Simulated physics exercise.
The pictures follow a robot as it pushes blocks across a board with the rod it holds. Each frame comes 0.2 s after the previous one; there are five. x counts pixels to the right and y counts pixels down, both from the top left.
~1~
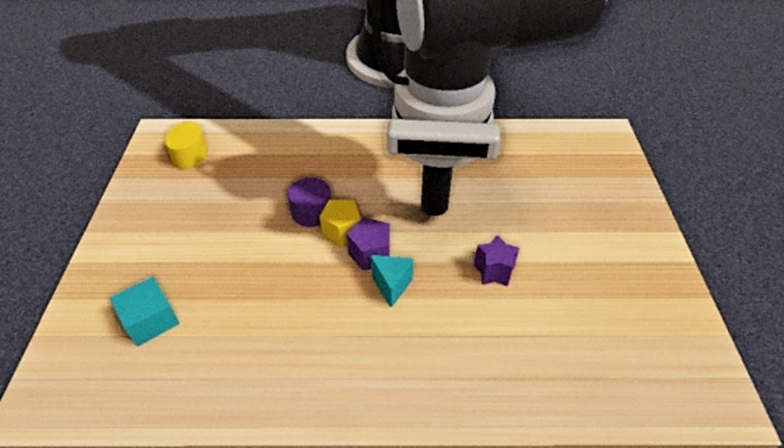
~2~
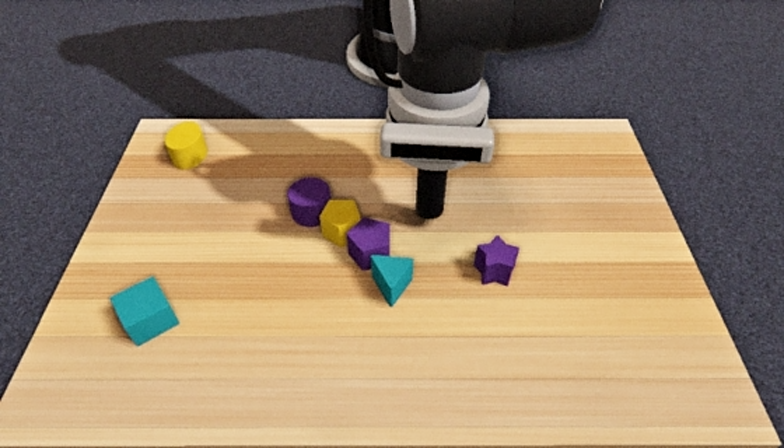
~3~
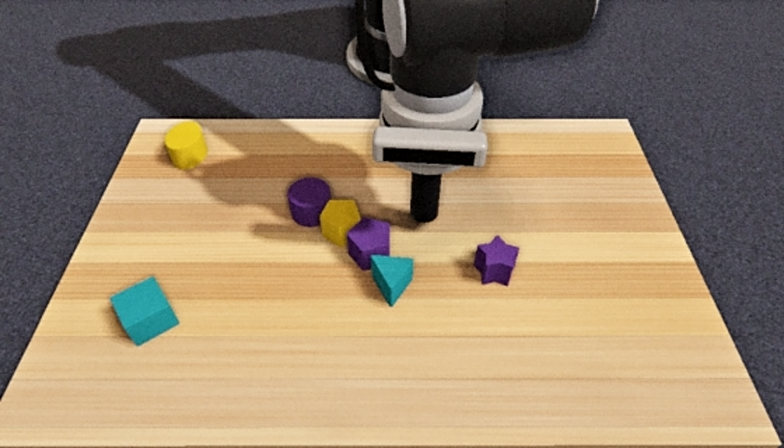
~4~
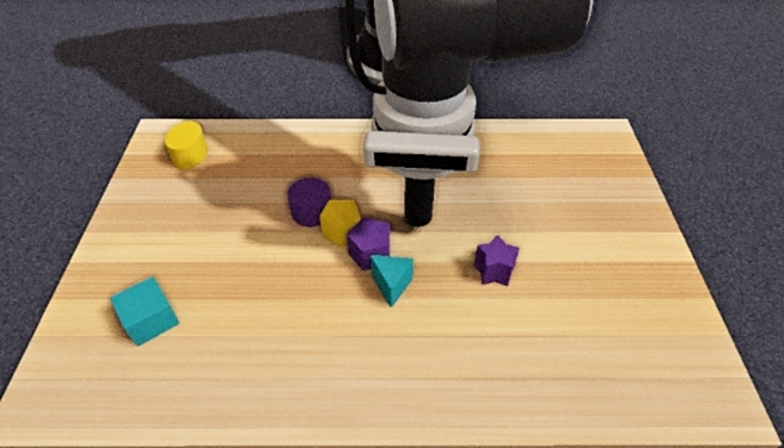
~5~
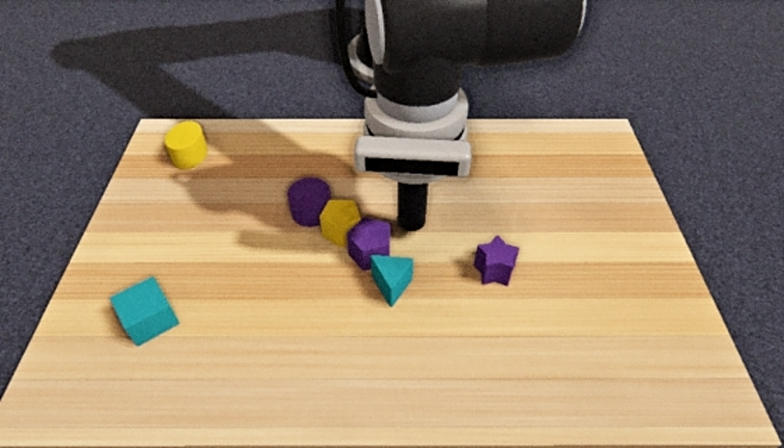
Robot arm with a black rod moving slightly left and forward over a wooden board, while the purple, yellow and turquoise blocks stay still.
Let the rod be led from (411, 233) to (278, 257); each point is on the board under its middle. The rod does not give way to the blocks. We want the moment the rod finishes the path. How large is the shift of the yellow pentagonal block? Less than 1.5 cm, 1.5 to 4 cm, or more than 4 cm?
Displacement: Past 4 cm.
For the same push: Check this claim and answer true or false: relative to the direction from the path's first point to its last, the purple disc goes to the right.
That is true.
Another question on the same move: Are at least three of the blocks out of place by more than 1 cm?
I believe so.
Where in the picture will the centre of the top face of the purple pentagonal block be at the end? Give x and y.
So, by the moment the path ends, you'll find the top centre of the purple pentagonal block at (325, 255).
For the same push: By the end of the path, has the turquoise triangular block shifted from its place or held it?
It is left in place.
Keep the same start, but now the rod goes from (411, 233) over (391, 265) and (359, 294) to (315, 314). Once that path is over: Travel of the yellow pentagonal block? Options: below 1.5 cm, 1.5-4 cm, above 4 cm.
Band: Under 1.5 cm.
What follows on the original path. One third of the way, rod at (366, 229); yellow pentagonal block at (334, 210); purple pentagonal block at (345, 246), turned 30° anticlockwise.
Two thirds of the way, rod at (321, 237); purple disc at (298, 181); yellow pentagonal block at (305, 208), turned 70° clockwise; purple pentagonal block at (326, 255), turned 100° anticlockwise.
At the end, rod at (275, 245); purple disc at (297, 180); yellow pentagonal block at (288, 209), turned 110° clockwise; purple pentagonal block at (325, 255), turned 100° anticlockwise; turquoise triangular block in place.
